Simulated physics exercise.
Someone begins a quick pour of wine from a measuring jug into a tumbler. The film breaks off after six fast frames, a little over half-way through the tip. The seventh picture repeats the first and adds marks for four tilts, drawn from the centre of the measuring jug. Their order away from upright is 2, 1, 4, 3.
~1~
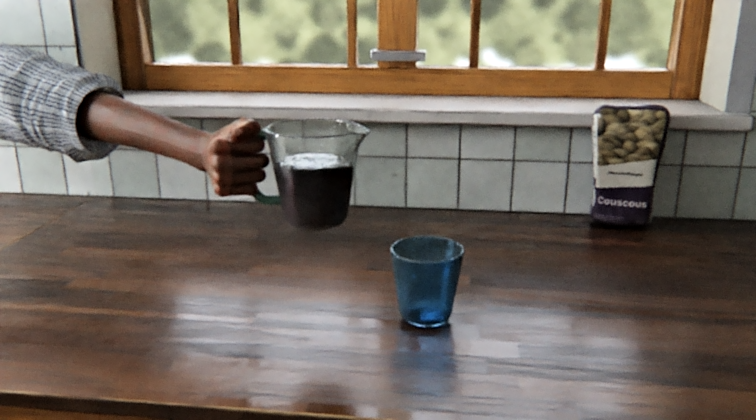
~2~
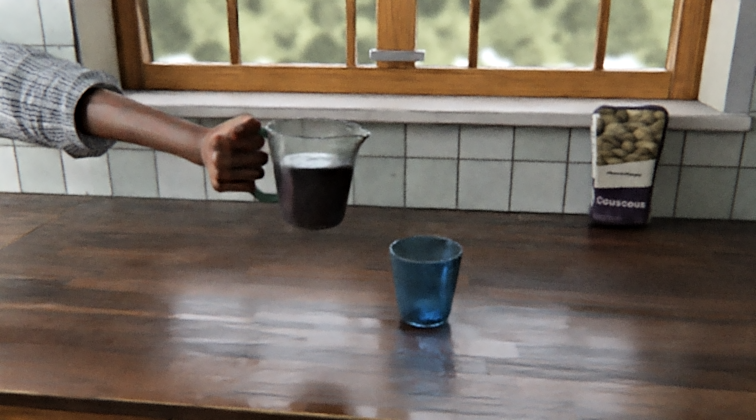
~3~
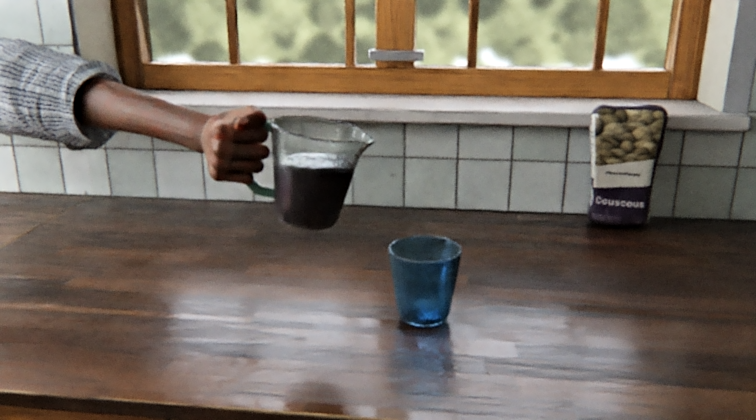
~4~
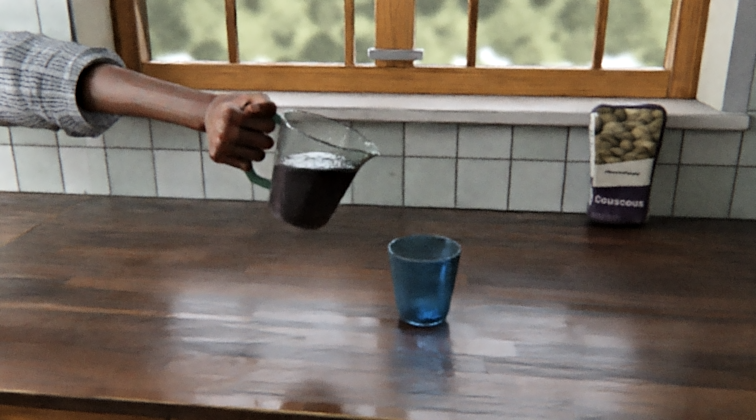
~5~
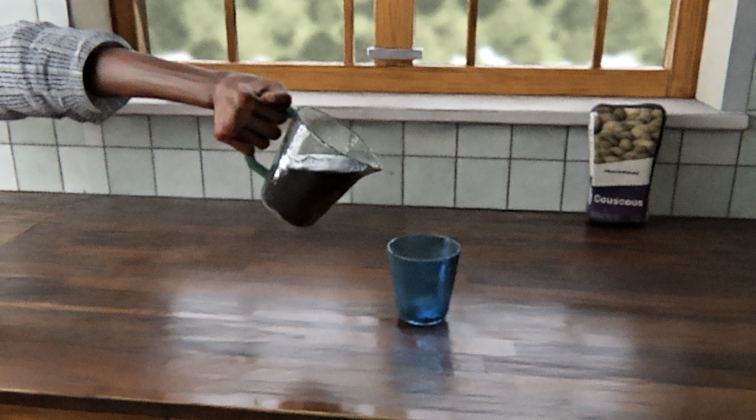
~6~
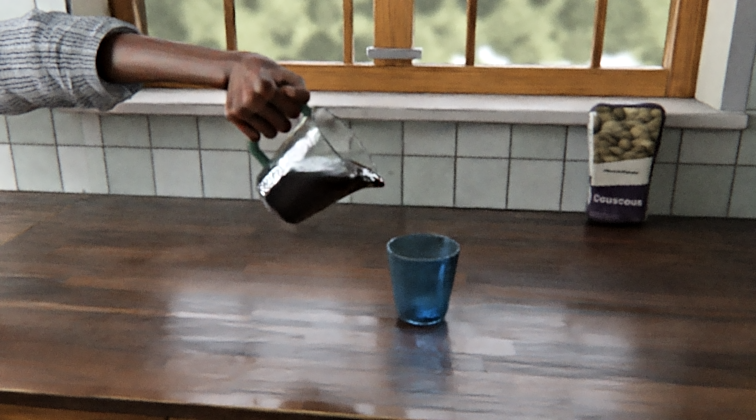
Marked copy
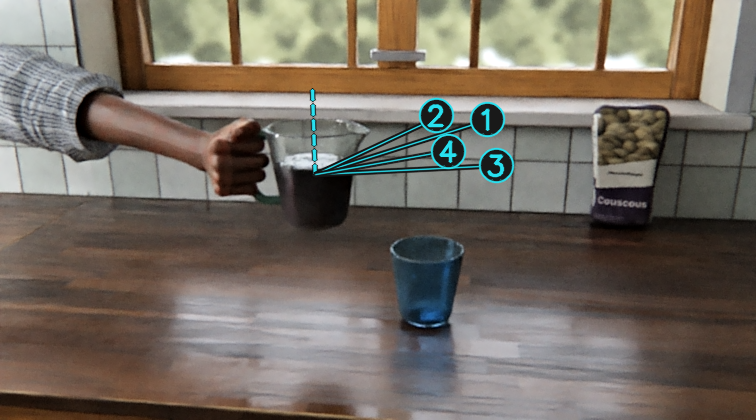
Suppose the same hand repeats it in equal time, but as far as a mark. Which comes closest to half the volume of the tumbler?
The best tilt is 2.
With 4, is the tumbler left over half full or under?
Over.
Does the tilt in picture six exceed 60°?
No.
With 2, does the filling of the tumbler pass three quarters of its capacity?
No, less.
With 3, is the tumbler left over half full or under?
Over.
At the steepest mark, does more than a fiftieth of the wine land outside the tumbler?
Yes, it does.
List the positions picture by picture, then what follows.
Upright, lip at (368, 132); rim of the tumbler round (427, 248); nothing has left yet, in the first picture.
Tipped about 3°, lip at (369, 134); nothing has left yet, in the second picture.
Tipped about 10°, lip at (373, 141); nothing has left yet, in the third picture.
Tipped about 21°, lip at (378, 153); nothing has left yet, in the fourth picture.
Tipped about 34°, lip at (381, 168); nothing has left yet, in the fifth picture.
Tipped about 49°, lip at (379, 185); nothing has left yet, in the sixth picture.
On the marked copy, 1 at (471, 125); 2 at (421, 125); 3 at (479, 166); 4 at (430, 153).
With 1, the tumbler ends with about 69 % of what it can hold.
With 2, the tumbler ends with about 49 % of what it can hold.
With 3, the tumbler ends with about 74 % of what it can hold; 23 % of the wine is spilt.
With 4, the tumbler ends with about 84 % of what it can hold; 3 % of the wine is spilt.
